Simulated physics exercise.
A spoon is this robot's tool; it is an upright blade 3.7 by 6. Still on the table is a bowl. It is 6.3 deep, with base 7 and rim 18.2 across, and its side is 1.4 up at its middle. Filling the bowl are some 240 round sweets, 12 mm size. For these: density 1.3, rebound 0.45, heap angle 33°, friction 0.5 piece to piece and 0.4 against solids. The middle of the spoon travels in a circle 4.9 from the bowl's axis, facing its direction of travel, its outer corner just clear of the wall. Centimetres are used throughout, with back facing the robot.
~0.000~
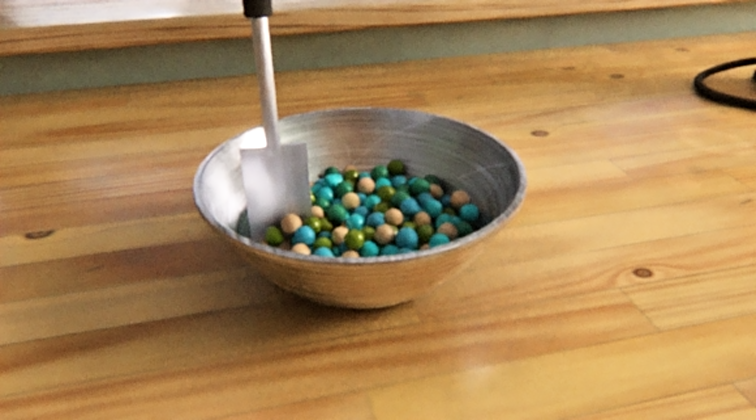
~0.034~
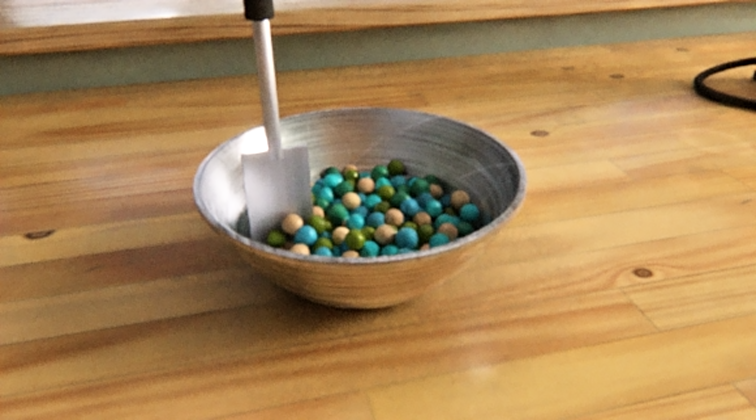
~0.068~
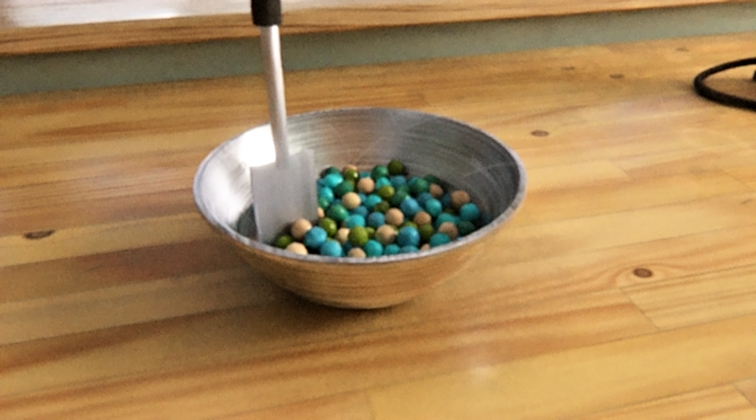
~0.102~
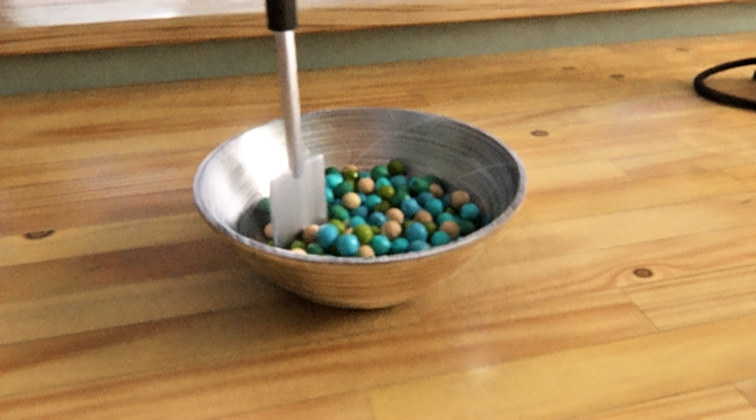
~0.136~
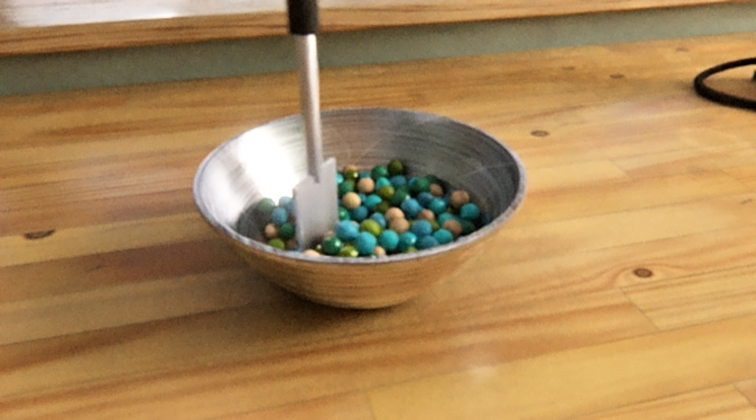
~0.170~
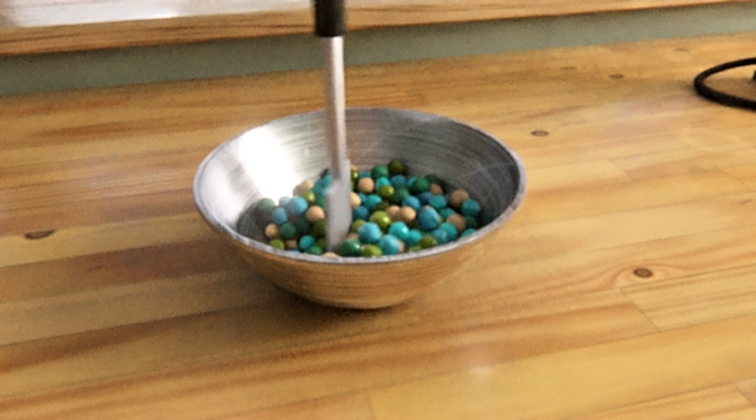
On a wooden table, a spatula-like tool sweeps rightward through colorful balls in a metal bowl.
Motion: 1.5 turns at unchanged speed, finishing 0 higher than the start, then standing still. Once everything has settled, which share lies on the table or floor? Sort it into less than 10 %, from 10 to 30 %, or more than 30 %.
It goes in less than 10 %.
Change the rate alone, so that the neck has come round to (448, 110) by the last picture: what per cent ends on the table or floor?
It works out to roughly 40 percent.
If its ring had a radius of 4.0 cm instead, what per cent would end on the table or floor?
Roughly 0 percent, I'd expect.
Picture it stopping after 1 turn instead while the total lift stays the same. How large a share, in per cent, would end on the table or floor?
Close to 5 in a hundred.
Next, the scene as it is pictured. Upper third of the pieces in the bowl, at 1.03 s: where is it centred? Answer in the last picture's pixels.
I'd point to about (413, 246).
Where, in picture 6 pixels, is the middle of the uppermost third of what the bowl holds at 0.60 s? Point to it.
Centre of upper third: Approx. (328, 152) px.
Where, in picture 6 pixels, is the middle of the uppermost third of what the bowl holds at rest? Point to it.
Looks like roughly (415, 172) to me.
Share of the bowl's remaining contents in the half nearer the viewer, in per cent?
Some 35 per cent.
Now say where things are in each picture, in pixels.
In the first frame, spoon neck at (270, 120), 0° round; upper third of the load around (371, 219), from x 265 to 470, top at y 170; 240 in the bowl.
In the second frame, spoon neck at (272, 124), 6° round; upper third of the load around (368, 219), from x 265 to 470, top at y 170.
In the third frame, spoon neck at (279, 132), 21° round; upper third of the load around (366, 223), from x 265 to 470, top at y 170.
In the fourth frame, spoon neck at (293, 139), 35° round; upper third of the load around (367, 225), from x 265 to 470, top at y 170.
In the fifth frame, spoon neck at (313, 145), 50° round; upper third of the load around (376, 230), from x 265 to 470, top at y 170.
In the sixth frame, spoon neck at (336, 148), 65° round; upper third of the load around (385, 228), from x 265 to 470, top at y 170; 240 in the bowl.
After 0.60 s, 251° round, highest piece 8 above the table; 238 in the bowl, 2 on the table or floor.
After 1.03 s, 78° round, highest piece 8 above the table; 232 in the bowl, 8 on the table or floor.
After 1.45 s, 180° round, highest piece 6 above the table; 228 in the bowl, 12 on the table or floor.
After 2.15 s, 180° round, highest piece 6 above the table; 228 in the bowl, 12 on the table or floor.
At rest, 228 in the bowl, 12 on the table or floor. That is 5 % on the table or floor.
